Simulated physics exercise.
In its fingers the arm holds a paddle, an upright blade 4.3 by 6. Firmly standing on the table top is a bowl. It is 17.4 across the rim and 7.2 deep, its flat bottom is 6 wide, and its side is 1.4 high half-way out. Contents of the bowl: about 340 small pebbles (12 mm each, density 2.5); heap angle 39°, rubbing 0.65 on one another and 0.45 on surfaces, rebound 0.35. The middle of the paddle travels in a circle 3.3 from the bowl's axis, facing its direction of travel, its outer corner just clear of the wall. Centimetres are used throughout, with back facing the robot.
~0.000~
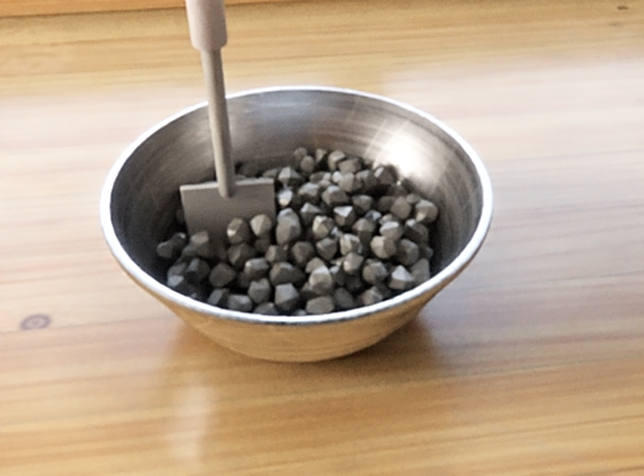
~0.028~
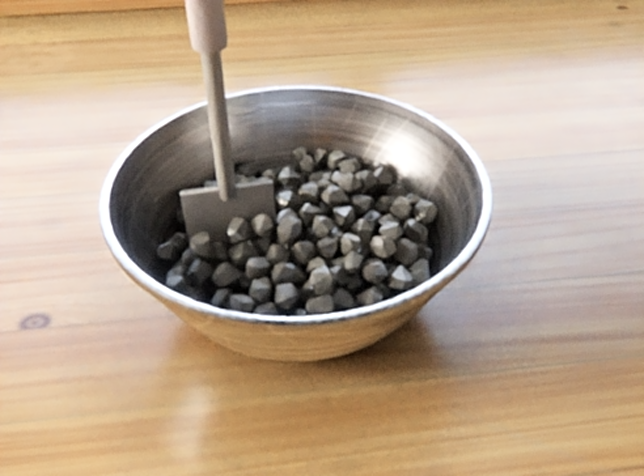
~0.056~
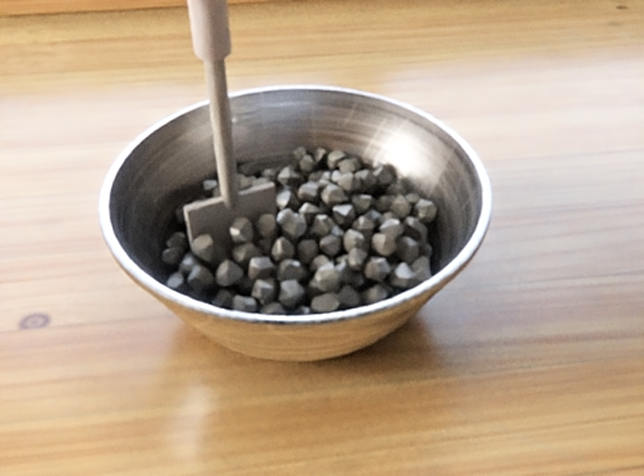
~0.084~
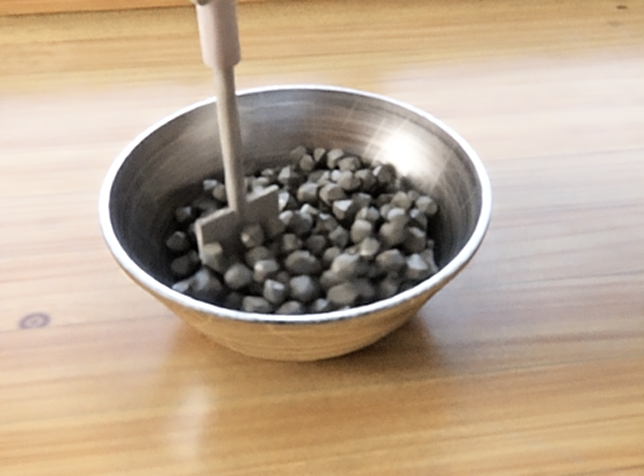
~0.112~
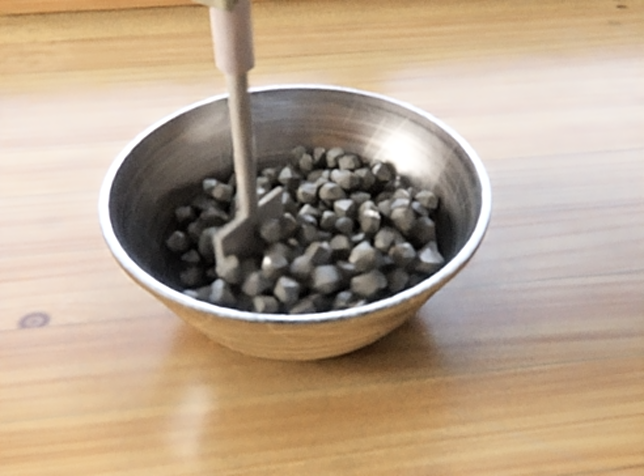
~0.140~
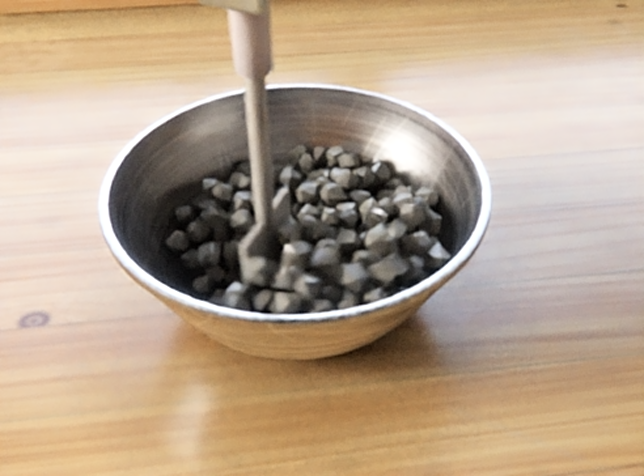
A flat grey paddle, its pale handle reaching in from the top edge, starts at the left side of a metal bowl on a light wooden table top, seen from above at an angle. Dark grey, angular pebbles cover the bottom of the shiny, bright-rimmed bowl. The paddle sweeps toward the viewer and slightly right, turning nearly edge-on and nudging nearby pebbles, while the camera stays still.
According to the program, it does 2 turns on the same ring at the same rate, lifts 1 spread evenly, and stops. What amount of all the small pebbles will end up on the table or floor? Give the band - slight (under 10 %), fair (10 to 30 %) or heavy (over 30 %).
Band: Fair.
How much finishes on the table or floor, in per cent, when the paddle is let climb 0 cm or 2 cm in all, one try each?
15 % and 10 %.
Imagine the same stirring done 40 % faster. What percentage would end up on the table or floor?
Estimate: Near 25 in a hundred.
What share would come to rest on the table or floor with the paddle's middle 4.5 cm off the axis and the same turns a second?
That would give close to 25 per cent.
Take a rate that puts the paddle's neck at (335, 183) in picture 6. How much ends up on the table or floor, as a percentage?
About 40 %.
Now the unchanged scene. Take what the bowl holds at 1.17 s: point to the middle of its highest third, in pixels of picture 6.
I'd say about (330, 148).
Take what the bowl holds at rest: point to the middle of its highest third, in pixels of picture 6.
Roughly at pixel (235, 262).
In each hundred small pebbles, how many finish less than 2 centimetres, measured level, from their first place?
About 5 %.
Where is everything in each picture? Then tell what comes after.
Paddle neck at (224, 158), 0° round; upper third of the load around (313, 228), from x 170 to 425, top at y 160; 338 in the bowl, in the first frame.
Paddle neck at (224, 160), 5° round; upper third of the load around (309, 228), from x 170 to 425, top at y 155, in the second frame.
Paddle neck at (227, 169), 18° round; upper third of the load around (307, 228), from x 175 to 425, top at y 155, in the third frame.
Paddle neck at (235, 177), 32° round; upper third of the load around (321, 238), from x 180 to 425, top at y 155, in the fourth frame.
Paddle neck at (248, 184), 46° round; upper third of the load around (325, 237), from x 180 to 430, top at y 155, in the fifth frame.
Paddle neck at (263, 189), 60° round; upper third of the load around (335, 241), from x 180 to 435, top at y 155; 338 in the bowl, in the sixth frame.
By 0.66 s, 320° round, highest piece 9 above the table; 320 in the bowl, 15 on the table or floor, 3 in flight or on the tool.
By 1.17 s, 220° round, highest piece 9 above the table; 304 in the bowl, 33 on the table or floor, 1 in flight or on the tool.
By 1.63 s, 0° round, highest piece 8 above the table; 286 in the bowl, 52 on the table or floor.
By 2.33 s, 0° round, highest piece 8 above the table; 286 in the bowl, 52 on the table or floor.
Final count, 286 in the bowl, 52 on the table or floor. That is 15 % on the table or floor.
